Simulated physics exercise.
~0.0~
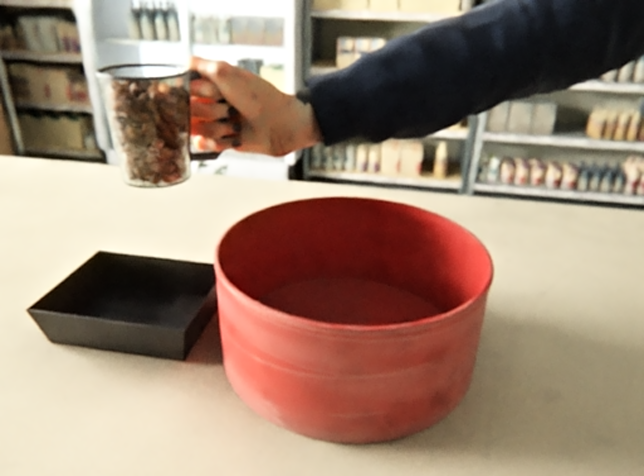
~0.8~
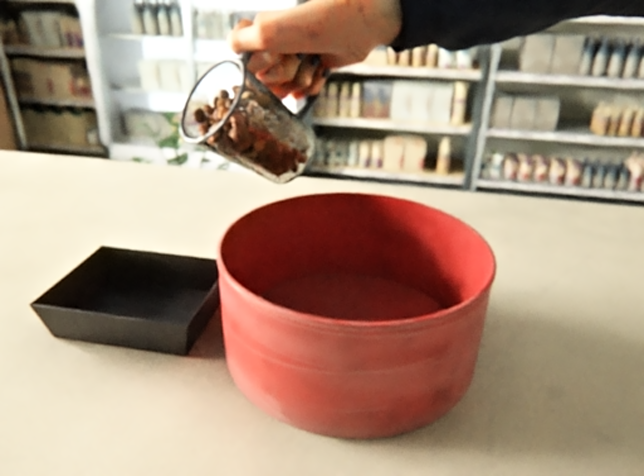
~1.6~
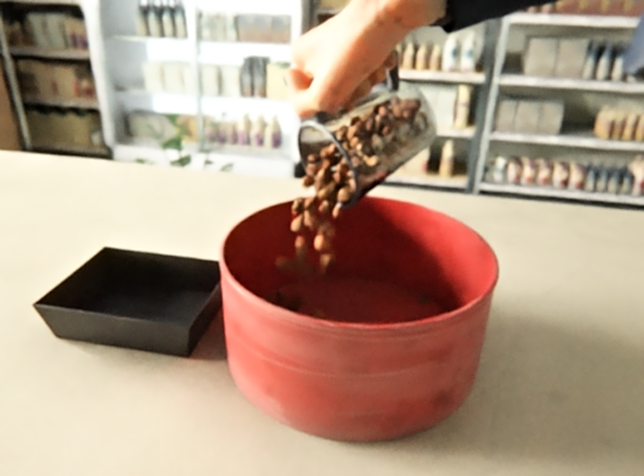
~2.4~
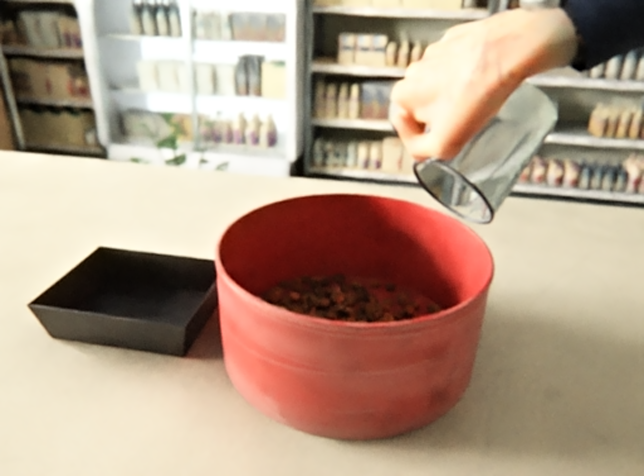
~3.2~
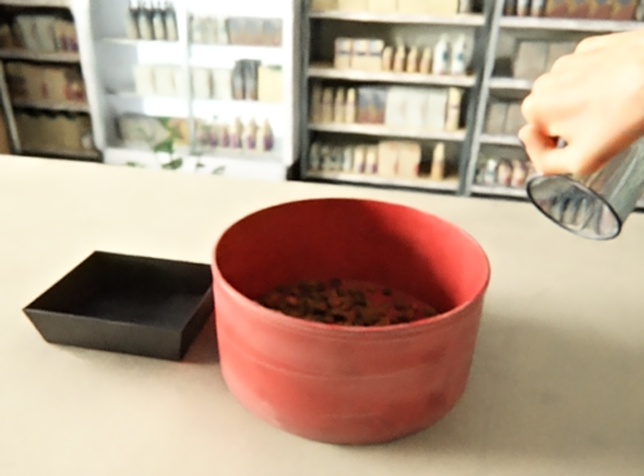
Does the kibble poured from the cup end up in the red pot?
Yes, the kibble ends up in the red pot. None of it lands in the black tin or on the counter.
